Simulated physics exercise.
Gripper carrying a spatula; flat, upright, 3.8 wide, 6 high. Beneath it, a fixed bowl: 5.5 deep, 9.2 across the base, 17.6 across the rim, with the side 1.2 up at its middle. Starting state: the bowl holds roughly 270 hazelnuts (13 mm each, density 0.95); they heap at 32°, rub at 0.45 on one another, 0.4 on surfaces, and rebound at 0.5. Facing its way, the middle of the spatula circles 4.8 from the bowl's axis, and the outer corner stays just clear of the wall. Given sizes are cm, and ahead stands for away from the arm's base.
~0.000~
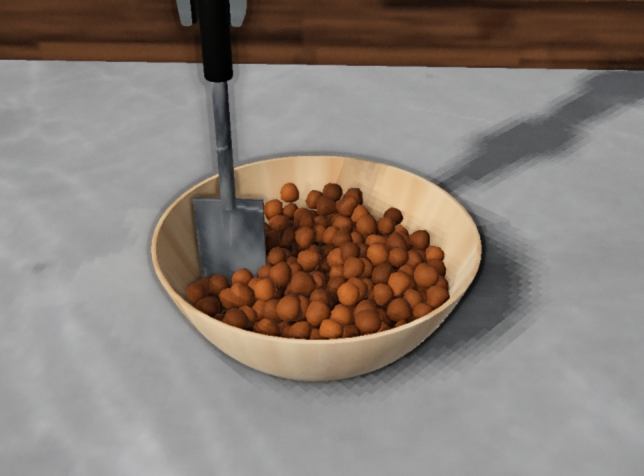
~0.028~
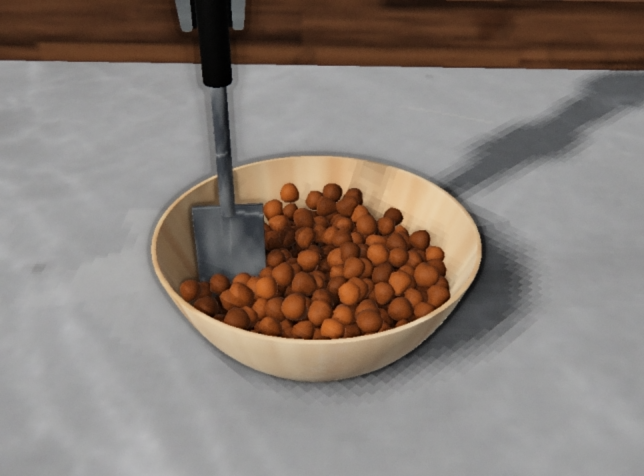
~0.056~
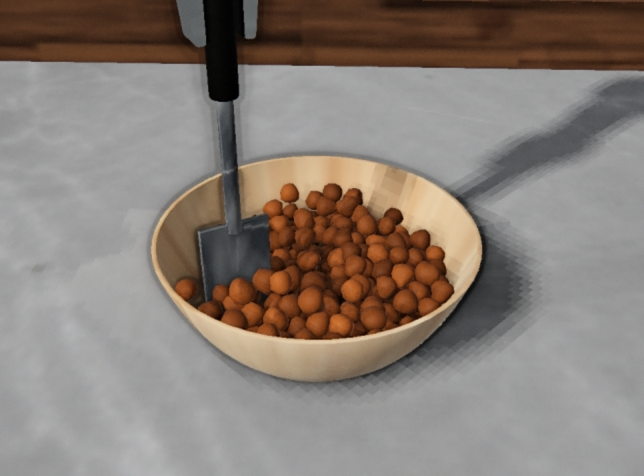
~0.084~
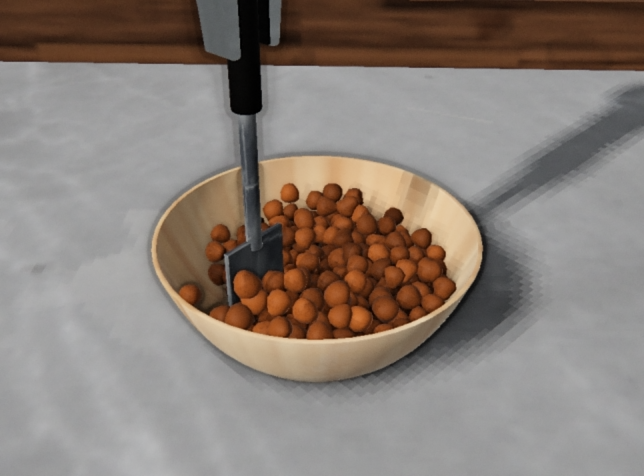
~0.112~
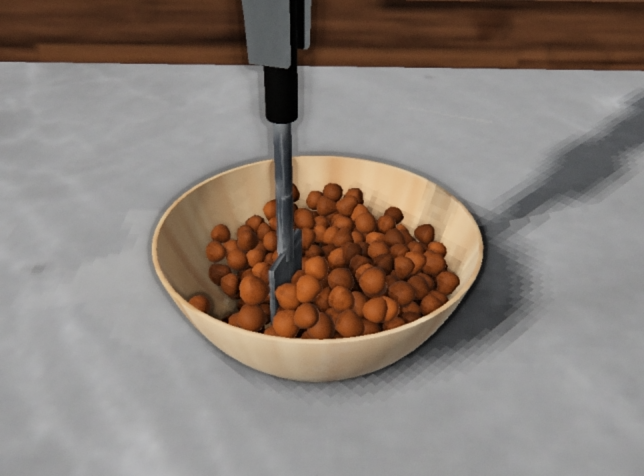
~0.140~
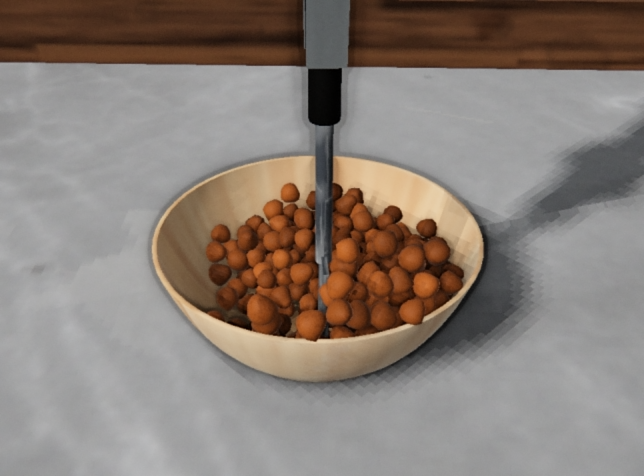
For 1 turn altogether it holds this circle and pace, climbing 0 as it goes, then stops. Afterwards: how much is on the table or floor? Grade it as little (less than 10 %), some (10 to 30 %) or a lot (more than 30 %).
Grade: A lot, more than 30 %.
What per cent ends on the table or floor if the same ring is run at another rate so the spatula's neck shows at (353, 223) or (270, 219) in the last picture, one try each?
Around 45 and 25 per cent respectively.
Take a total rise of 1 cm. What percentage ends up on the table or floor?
About 30 percent.
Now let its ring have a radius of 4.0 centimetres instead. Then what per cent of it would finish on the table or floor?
Some 30 percent would.
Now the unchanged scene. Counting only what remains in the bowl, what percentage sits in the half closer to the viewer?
About 70 %.
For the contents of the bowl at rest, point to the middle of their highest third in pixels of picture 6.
At about (275, 318).
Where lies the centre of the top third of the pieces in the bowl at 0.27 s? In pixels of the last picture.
Around (385, 197).
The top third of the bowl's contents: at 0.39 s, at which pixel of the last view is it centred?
Near pixel (239, 203).
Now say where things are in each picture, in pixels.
The first picture shows spatula neck at (227, 175), 0° round; upper third of the load around (339, 270), from x 200 to 440, top at y 195; 268 in the bowl.
The second picture shows spatula neck at (226, 182), 8° round; upper third of the load around (338, 273), from x 190 to 440, top at y 195.
The third picture shows spatula neck at (232, 198), 28° round; upper third of the load around (334, 281), from x 190 to 440, top at y 195.
The fourth picture shows spatula neck at (253, 213), 51° round; upper third of the load around (339, 289), from x 190 to 445, top at y 195.
The fifth picture shows spatula neck at (285, 223), 73° round; upper third of the load around (351, 285), from x 200 to 445, top at y 195.
The sixth picture shows spatula neck at (324, 226), 95° round; upper third of the load around (377, 278), from x 215 to 450, top at y 195; 265 in the bowl, 3 in flight or on the tool.
By 0.27 s, 195° round, highest piece 10 above the table; 233 in the bowl, 8 on the table or floor, 27 in flight or on the tool.
By 0.39 s, 294° round, highest piece 8 above the table; 196 in the bowl, 43 on the table or floor, 29 in flight or on the tool.
By 0.65 s, 0° round, highest piece 5 above the table; 163 in the bowl, 104 on the table or floor, 1 in flight or on the tool.
By 1.35 s, 0° round, highest piece 5 above the table; 163 in the bowl, 105 on the table or floor.
Final count, 163 in the bowl, 105 on the table or floor. That is 39 % on the table or floor.
